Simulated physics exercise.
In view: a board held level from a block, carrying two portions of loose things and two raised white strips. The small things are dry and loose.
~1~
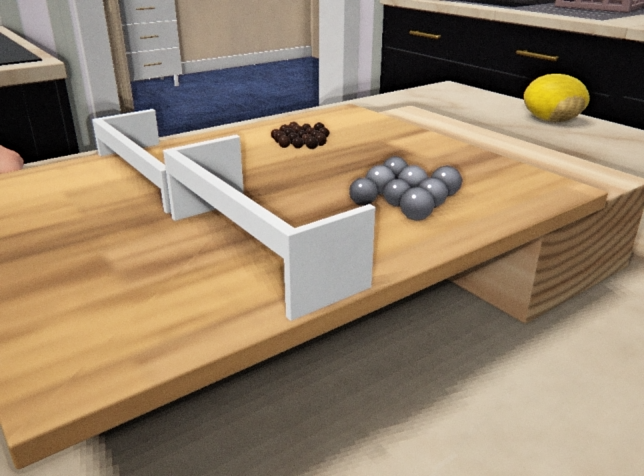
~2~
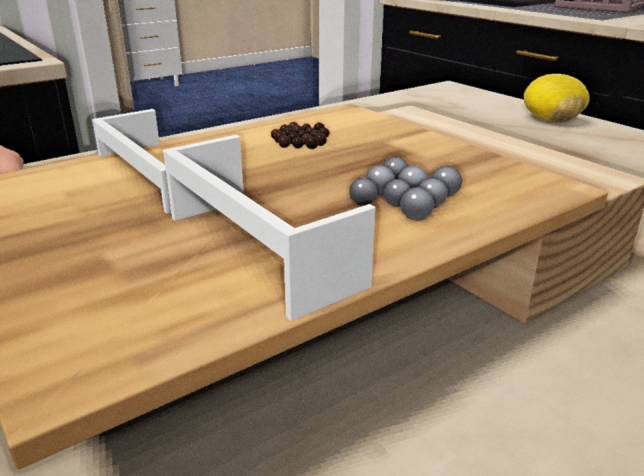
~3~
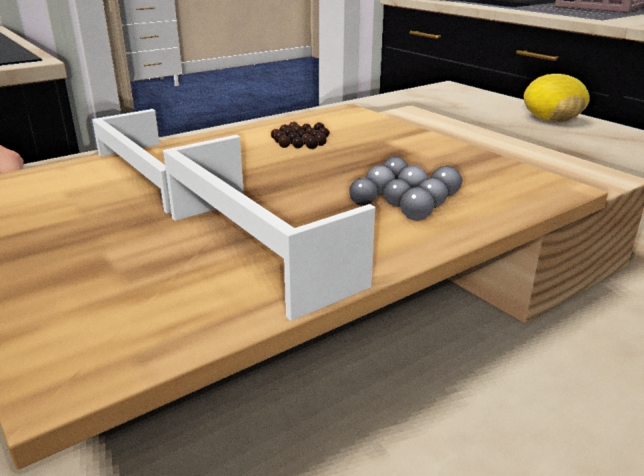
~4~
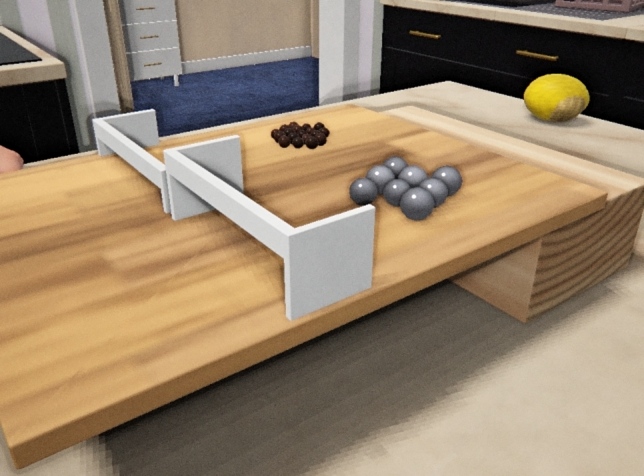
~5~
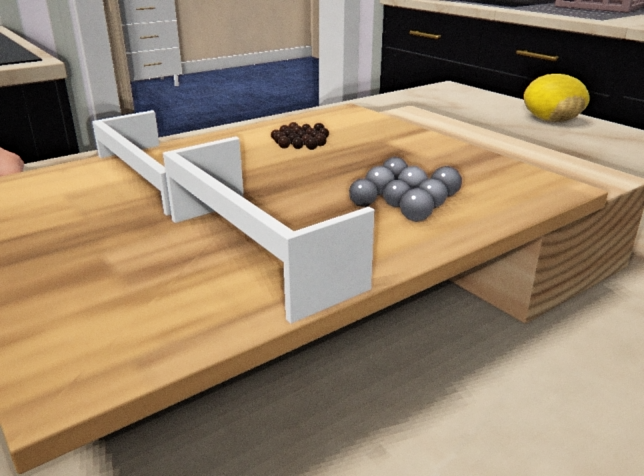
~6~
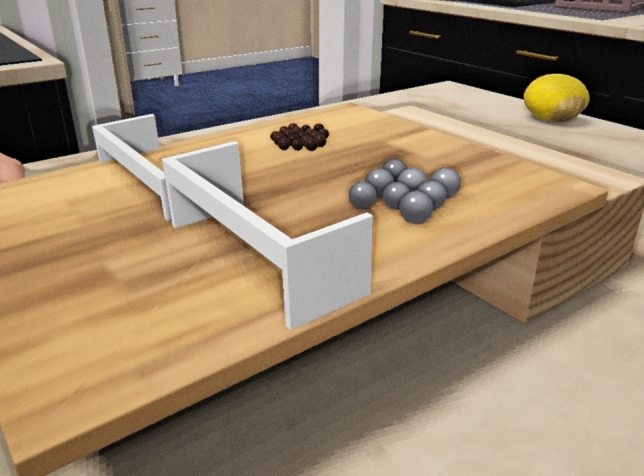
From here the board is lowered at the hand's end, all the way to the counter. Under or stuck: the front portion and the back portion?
Result: The front portion carries on; the back portion carries on.
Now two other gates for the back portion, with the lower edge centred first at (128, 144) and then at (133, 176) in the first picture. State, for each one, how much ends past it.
Roughly 100 percent first and 0 percent second.
Then, 0.21 s after the last picture, board sloping at 6°; front portion where it was; back portion where it was.
Then, 0.48 s after the last picture, board sloping at 13°; front portion on its way down; back portion on its way down.
Then, 0.76 s after the last picture, board resting at 14°; front portion all past its gate; back portion all past its gate.
By the end, board resting at 14°; front portion all past its gate; back portion all past its gate.
